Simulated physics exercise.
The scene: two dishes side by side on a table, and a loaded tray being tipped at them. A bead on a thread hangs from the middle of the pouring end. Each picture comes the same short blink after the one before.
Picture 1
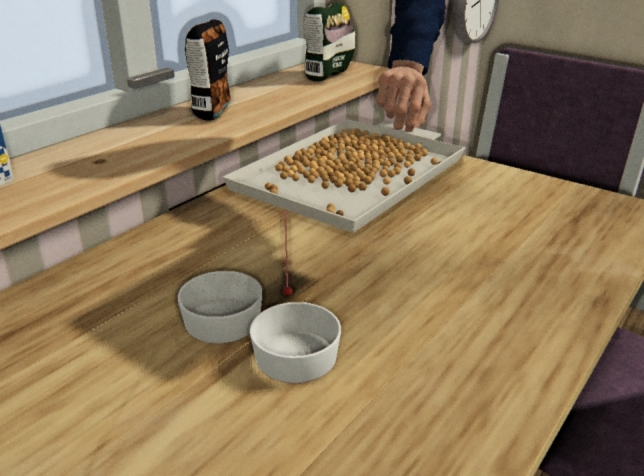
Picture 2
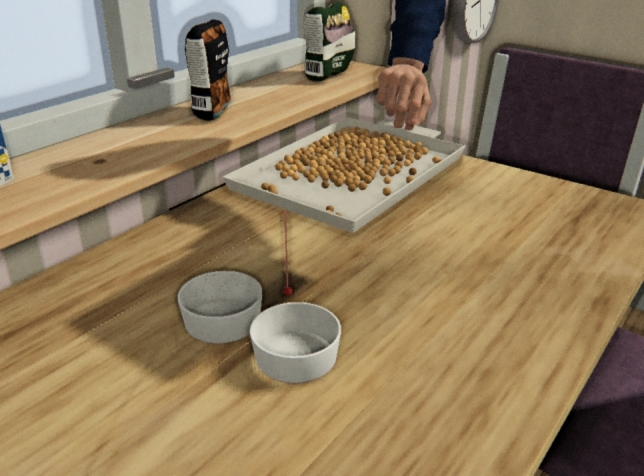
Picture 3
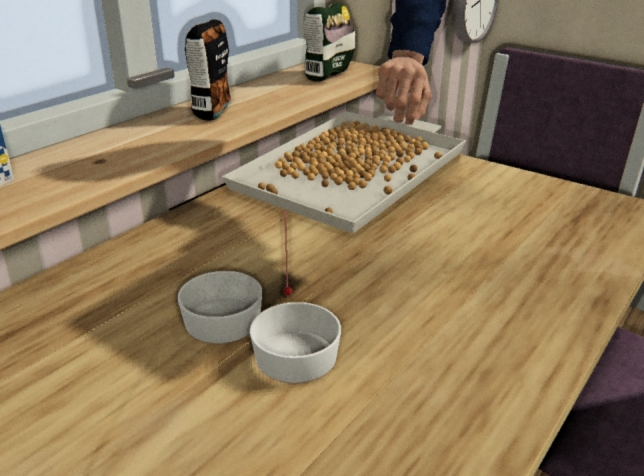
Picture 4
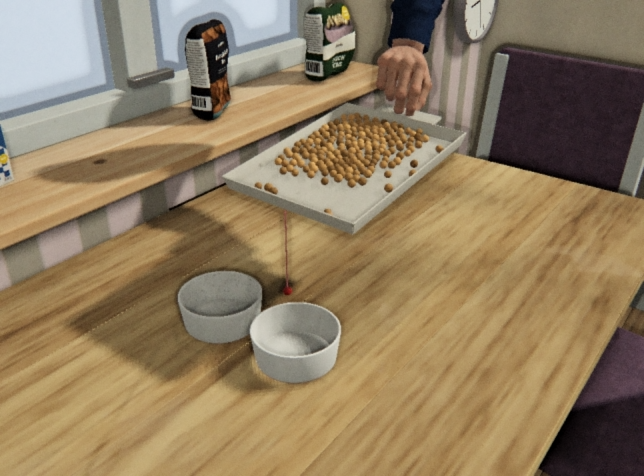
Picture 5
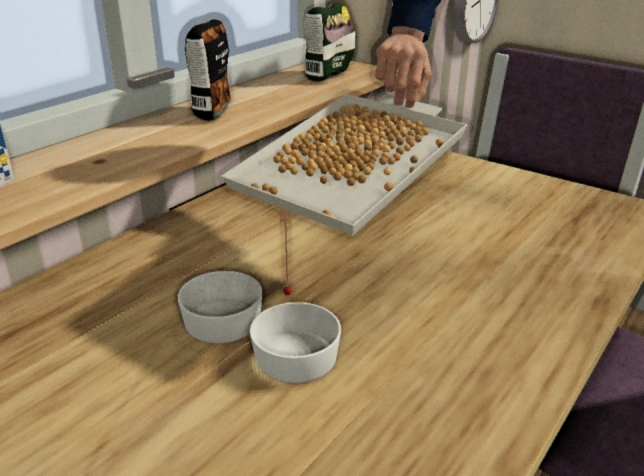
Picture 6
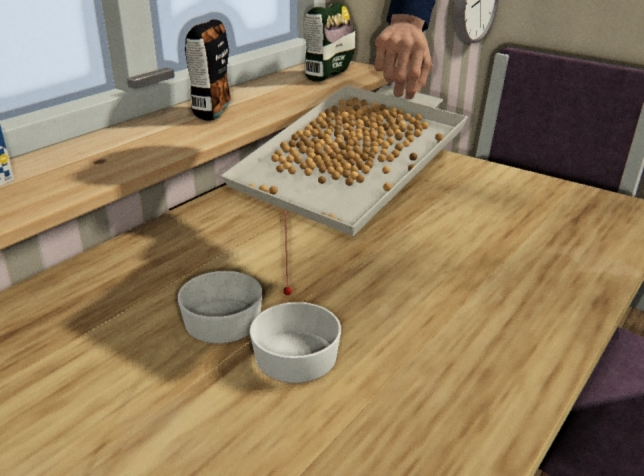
A hand slowly tilts a tray of round wooden beads above two small dishes.
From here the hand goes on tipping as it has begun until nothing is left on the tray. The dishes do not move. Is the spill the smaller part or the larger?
The two hold more than half of the load.
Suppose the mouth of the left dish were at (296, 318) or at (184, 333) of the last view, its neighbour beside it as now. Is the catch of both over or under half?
In turn: Most of it; the smaller part.
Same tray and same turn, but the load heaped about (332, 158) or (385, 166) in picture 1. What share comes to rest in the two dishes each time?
Near 60 % and 60 %.
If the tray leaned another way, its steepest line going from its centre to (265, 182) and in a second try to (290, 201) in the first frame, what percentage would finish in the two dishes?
Roughly 80 per cent, and 80 per cent.
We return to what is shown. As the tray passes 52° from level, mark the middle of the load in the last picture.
Near (310, 197).
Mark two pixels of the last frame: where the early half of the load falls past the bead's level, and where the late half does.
The first part at (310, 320); the rest at (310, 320).
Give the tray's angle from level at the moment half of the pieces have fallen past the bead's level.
Roughly 80°.
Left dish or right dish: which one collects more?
It is the right one.
Soon after the last picture, tray tipped steeply; most on the tray; a stray few in the right dish; a stray few in the left dish; a small part outside both; a small part in the air.
A little later, tray tipped right over; a small part on the tray; about half in the right dish; a small part in the left dish; about a quarter outside both; a small part in the air.
Later still, tray tipped past a quarter turn; about two thirds in the right dish; a stray few in the left dish; about a third outside both.
By the end, tray tipped past a quarter turn; about two thirds in the right dish; a stray few in the left dish; about a third outside both.
